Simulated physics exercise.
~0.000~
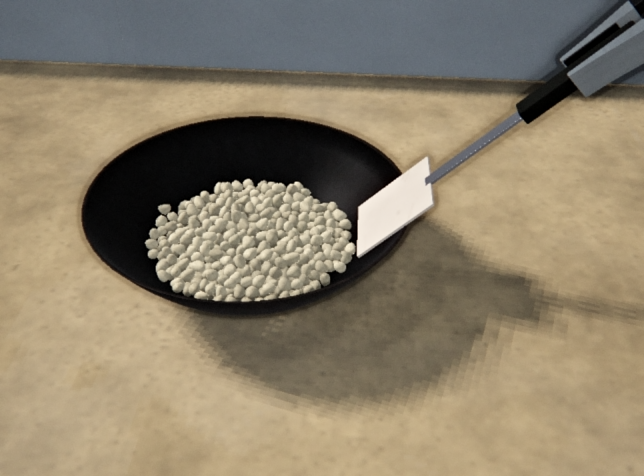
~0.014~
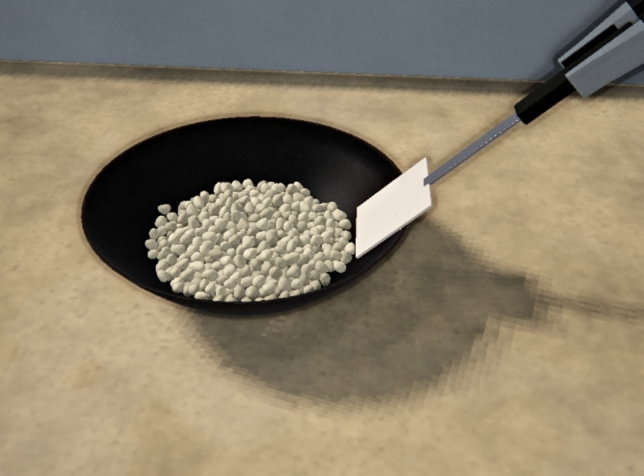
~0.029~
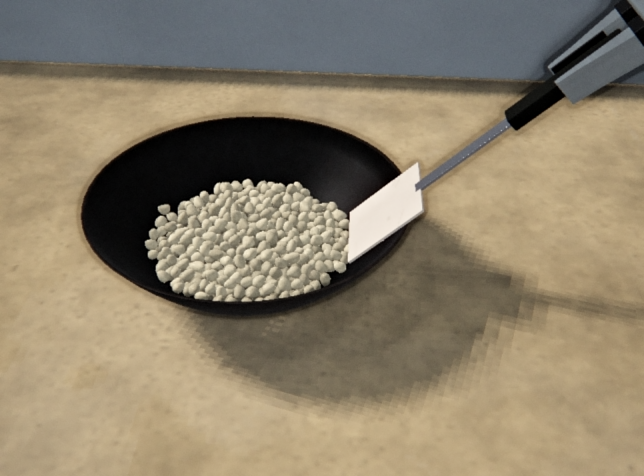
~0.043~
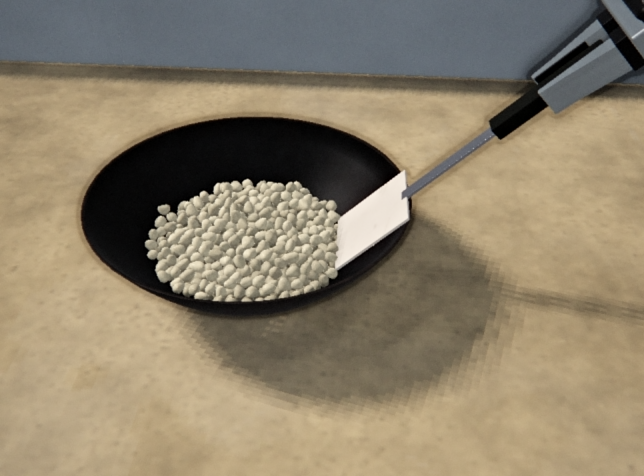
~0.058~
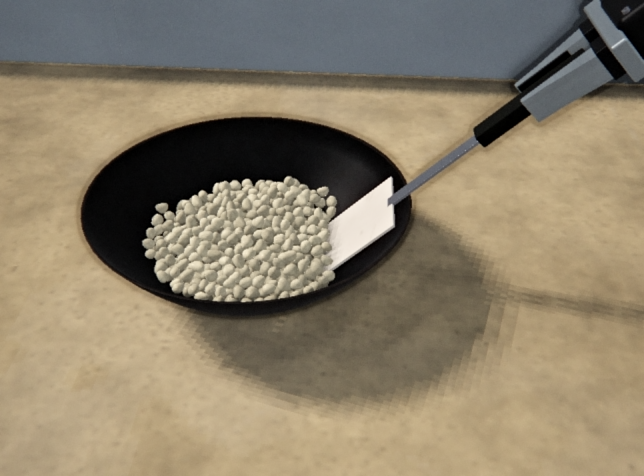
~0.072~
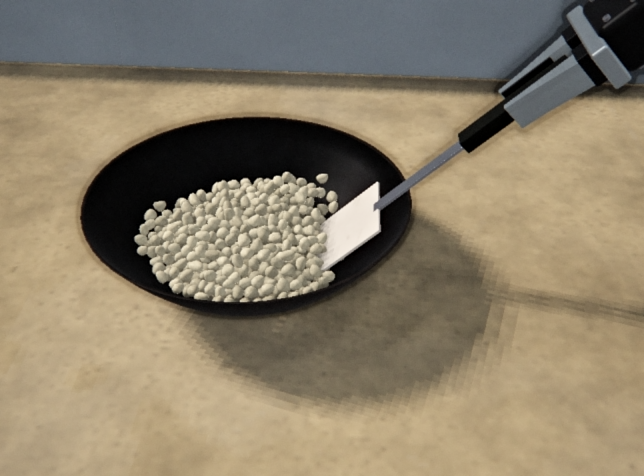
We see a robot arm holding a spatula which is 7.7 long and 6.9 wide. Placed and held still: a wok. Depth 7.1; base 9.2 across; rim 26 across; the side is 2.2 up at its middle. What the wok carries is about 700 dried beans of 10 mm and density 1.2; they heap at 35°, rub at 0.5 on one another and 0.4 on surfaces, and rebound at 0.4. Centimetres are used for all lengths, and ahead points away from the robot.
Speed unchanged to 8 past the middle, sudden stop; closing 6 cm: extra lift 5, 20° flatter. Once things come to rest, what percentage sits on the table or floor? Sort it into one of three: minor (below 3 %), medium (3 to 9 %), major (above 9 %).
Major, above 9 %.
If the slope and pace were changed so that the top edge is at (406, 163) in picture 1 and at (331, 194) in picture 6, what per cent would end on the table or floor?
35 %.
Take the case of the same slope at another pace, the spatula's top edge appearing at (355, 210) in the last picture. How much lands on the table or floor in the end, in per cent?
Roughly 30 per cent.
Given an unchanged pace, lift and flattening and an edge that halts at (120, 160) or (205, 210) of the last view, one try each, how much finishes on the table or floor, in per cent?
Around 30 per cent for the first try and 0 per cent for the second.
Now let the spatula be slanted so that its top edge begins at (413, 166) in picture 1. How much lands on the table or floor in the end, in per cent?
Some 25 per cent.
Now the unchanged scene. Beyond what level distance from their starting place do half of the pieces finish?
5 cm.
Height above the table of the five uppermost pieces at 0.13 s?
Some 6 cm.
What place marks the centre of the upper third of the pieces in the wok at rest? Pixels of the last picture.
Centre: Roughly (160, 216).
After 0.13 s, sloping 45°, highest piece 7 above the table; 695 in the wok.
After 0.20 s, sloping 38°, highest piece 9 above the table; 692 in the wok, 3 on the blade or in flight.
After 0.43 s, sloping 25°, highest piece 14 above the table; 570 in the wok, 50 on the table or floor, 75 on the blade or in flight.
After 1.48 s, sloping 25°, highest piece 7 above the table; 570 in the wok, 125 on the table or floor.
At rest, 570 in the wok, 125 on the table or floor. That is 18 % on the table or floor.
